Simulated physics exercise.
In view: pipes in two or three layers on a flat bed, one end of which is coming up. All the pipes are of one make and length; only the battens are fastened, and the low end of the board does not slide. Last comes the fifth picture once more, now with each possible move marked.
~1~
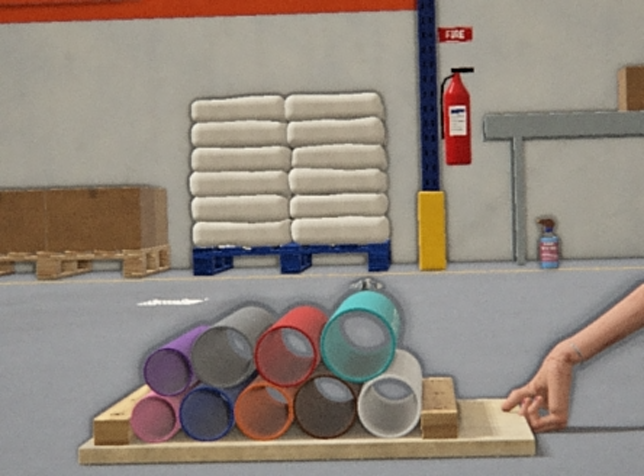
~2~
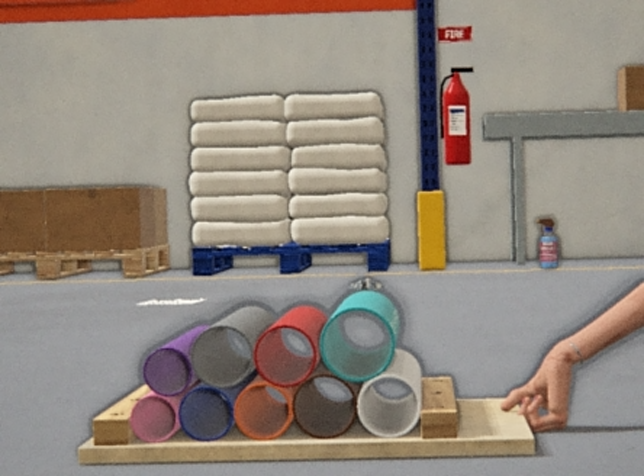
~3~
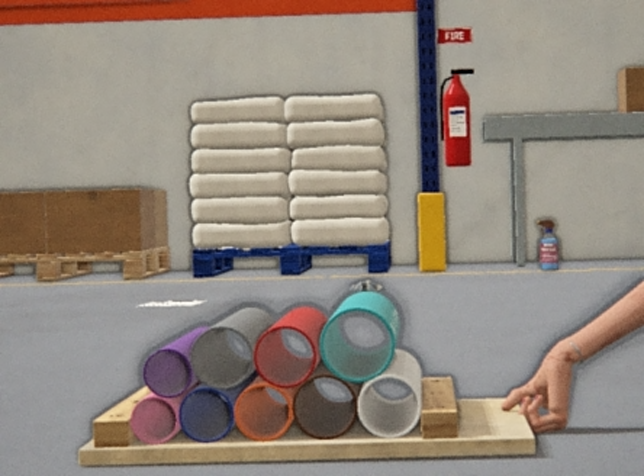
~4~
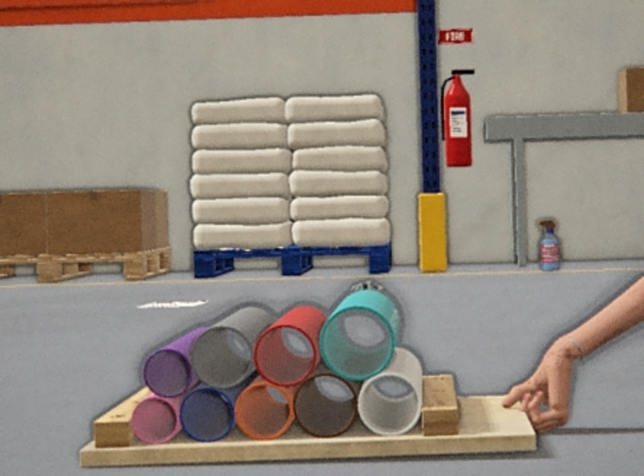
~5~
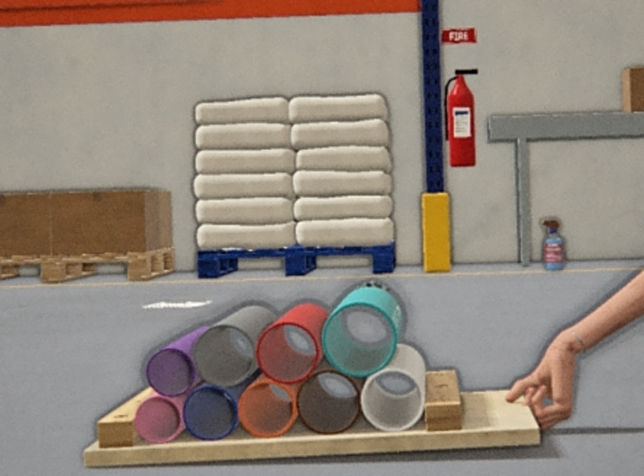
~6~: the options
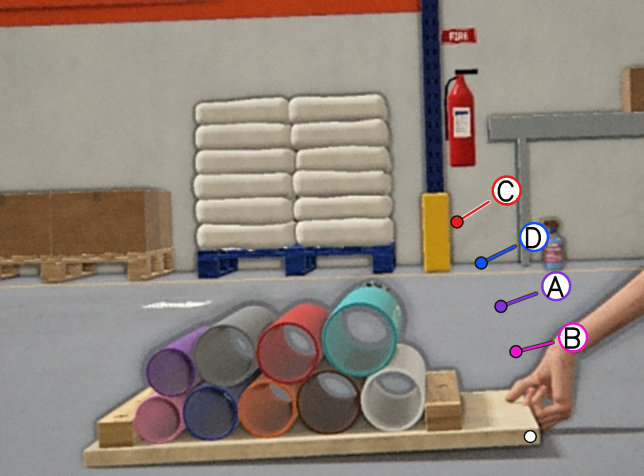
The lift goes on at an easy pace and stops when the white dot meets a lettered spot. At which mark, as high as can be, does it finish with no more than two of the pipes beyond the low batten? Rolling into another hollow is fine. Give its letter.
The last mark within the limit is A.
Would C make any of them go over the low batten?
At C: Yes.
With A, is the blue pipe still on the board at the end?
Yes.
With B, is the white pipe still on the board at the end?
The white pipe: Yes.
On the marked copy, A at (501, 306); B at (516, 352); C at (457, 222); D at (481, 263); the white dot at (530, 437).
With A. Early on, board at 14°.
Further on, board at 19°.
At the end, board at 19°, two over the low batten (grey, purple).
As for the rest, B none over the low batten; C four over the low batten (red, turquoise, grey, purple); D three over the low batten (red, grey, purple).
